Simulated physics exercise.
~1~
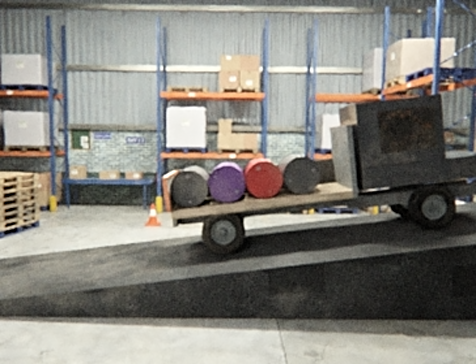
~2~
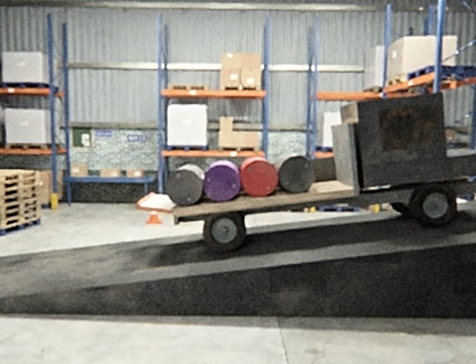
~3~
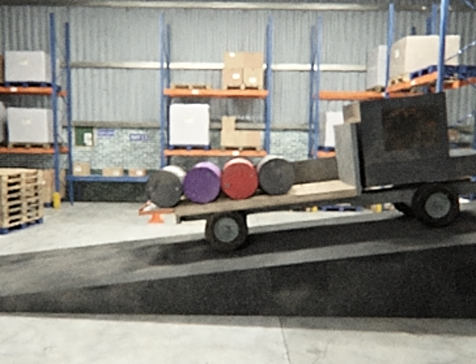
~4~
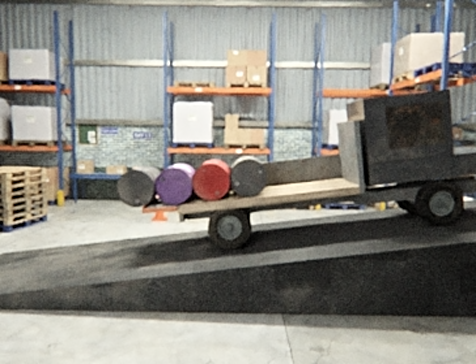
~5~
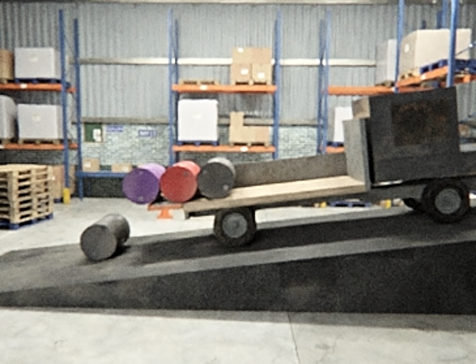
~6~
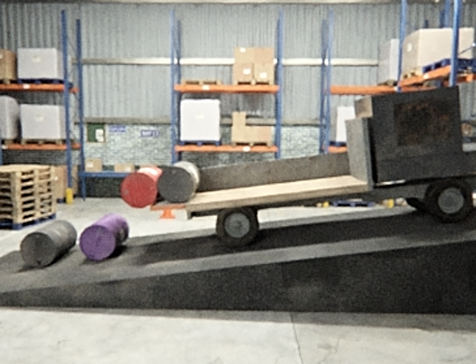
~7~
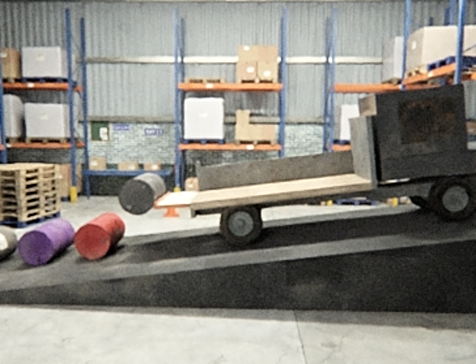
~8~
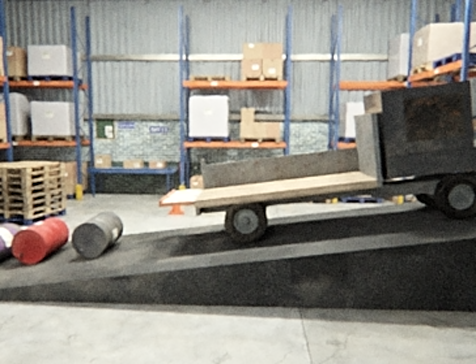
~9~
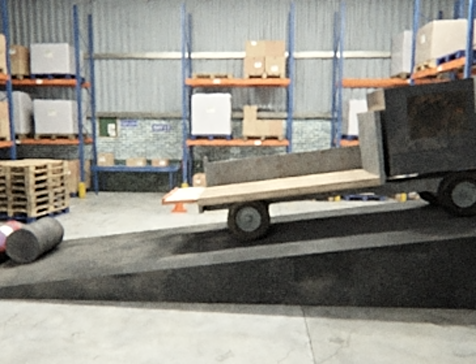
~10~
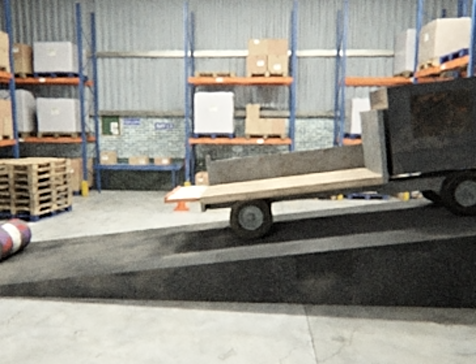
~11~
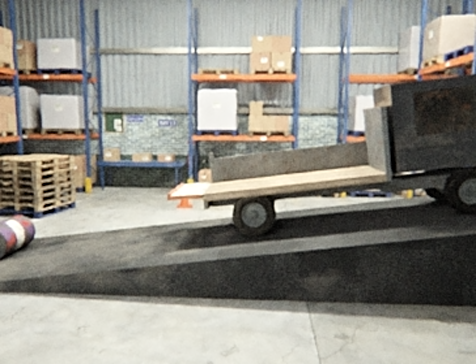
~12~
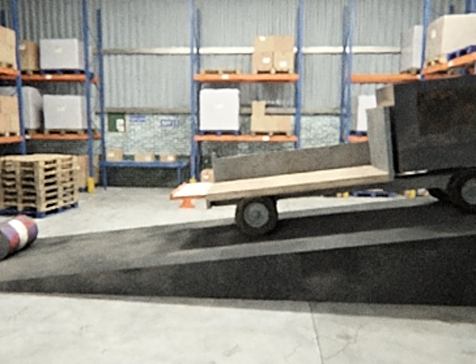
Four drums rolling left off a sloping truck bed as its tailgate drops, tumbling down the ramp and leaving the bed empty.
